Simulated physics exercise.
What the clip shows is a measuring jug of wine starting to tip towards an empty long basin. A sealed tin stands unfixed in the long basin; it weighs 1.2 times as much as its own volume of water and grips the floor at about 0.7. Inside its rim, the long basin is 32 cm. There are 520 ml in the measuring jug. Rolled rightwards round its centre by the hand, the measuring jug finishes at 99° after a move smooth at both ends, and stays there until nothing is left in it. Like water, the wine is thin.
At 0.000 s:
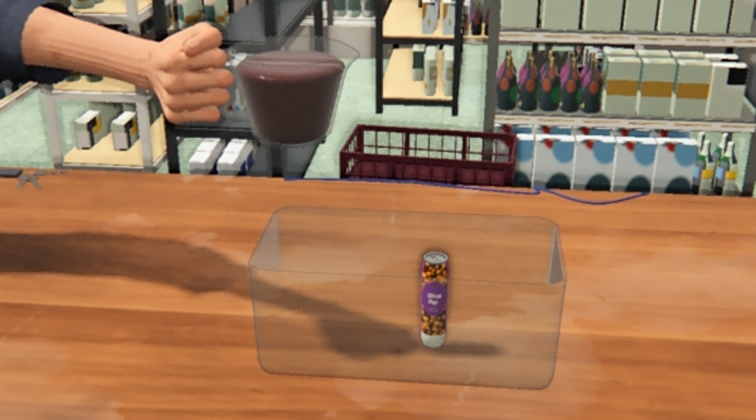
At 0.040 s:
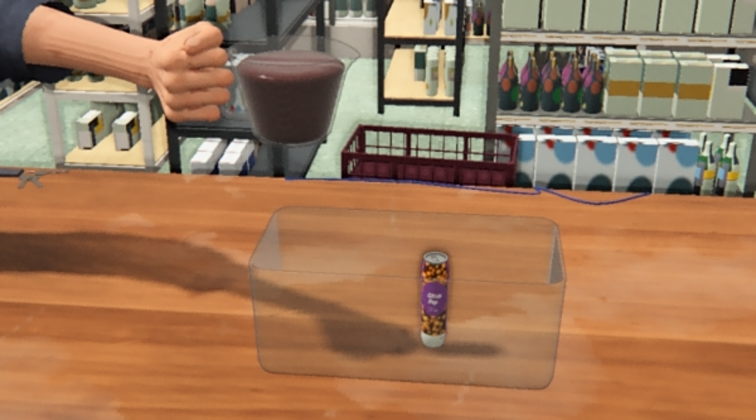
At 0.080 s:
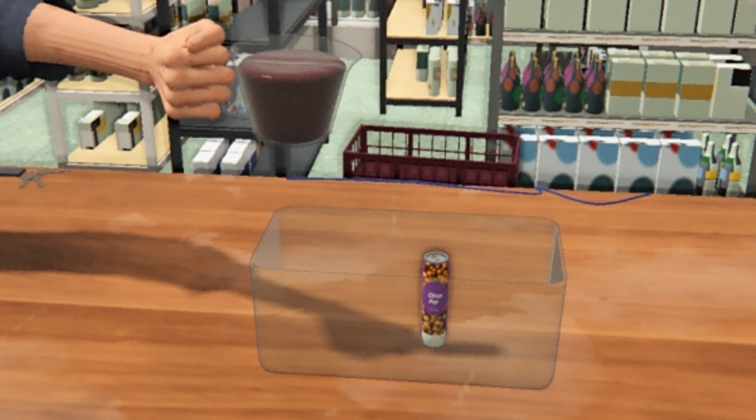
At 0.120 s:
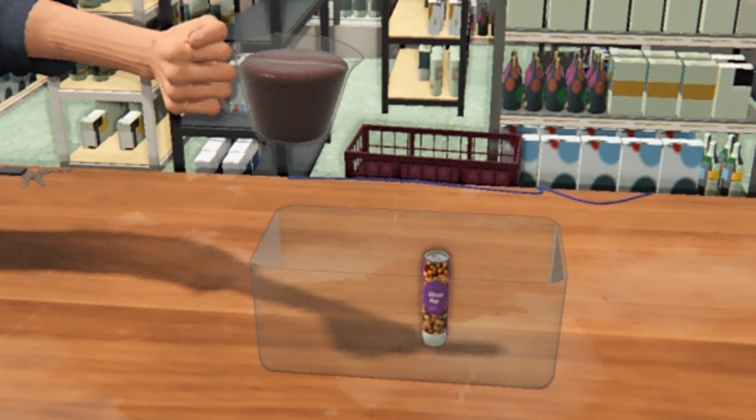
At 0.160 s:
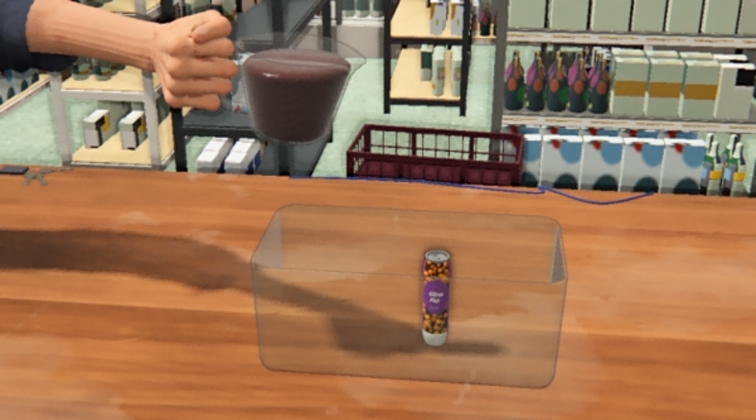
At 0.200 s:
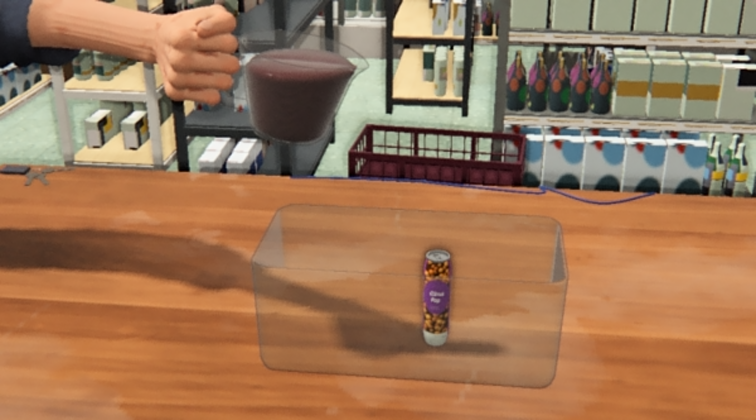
A hand slowly tilts a jug of dark wine slightly rightwards above a clear basin.
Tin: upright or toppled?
Tipped over.
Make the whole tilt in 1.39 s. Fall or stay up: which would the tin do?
In that case the tin overturns.
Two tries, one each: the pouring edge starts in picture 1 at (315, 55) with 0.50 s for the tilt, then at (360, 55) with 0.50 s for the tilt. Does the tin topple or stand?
Run one: It does not tip. Run two: It tumbles.
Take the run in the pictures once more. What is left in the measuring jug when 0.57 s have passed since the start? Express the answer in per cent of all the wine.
Around 64 percent.
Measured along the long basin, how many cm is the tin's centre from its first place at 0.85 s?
Some 1 cm.
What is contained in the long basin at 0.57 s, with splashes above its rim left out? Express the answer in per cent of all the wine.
Roughly 8 percent of it.
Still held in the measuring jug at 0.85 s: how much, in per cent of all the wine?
Near 10 percent, more or less.
By 0.57 s the tilt is 66° and 63 per cent is still to pour; the tin stands where it began.
By 0.85 s the tilt is 96° and 9 per cent is still to pour; the tin stands 1 cm from where it began.
By 1.14 s the tilt is 99° and 0 per cent is still to pour; the tin lies on its side.
By 1.45 s the tilt is 99° and 0 per cent is still to pour; the tin lies on its side.
At rest the tin lies on its side.
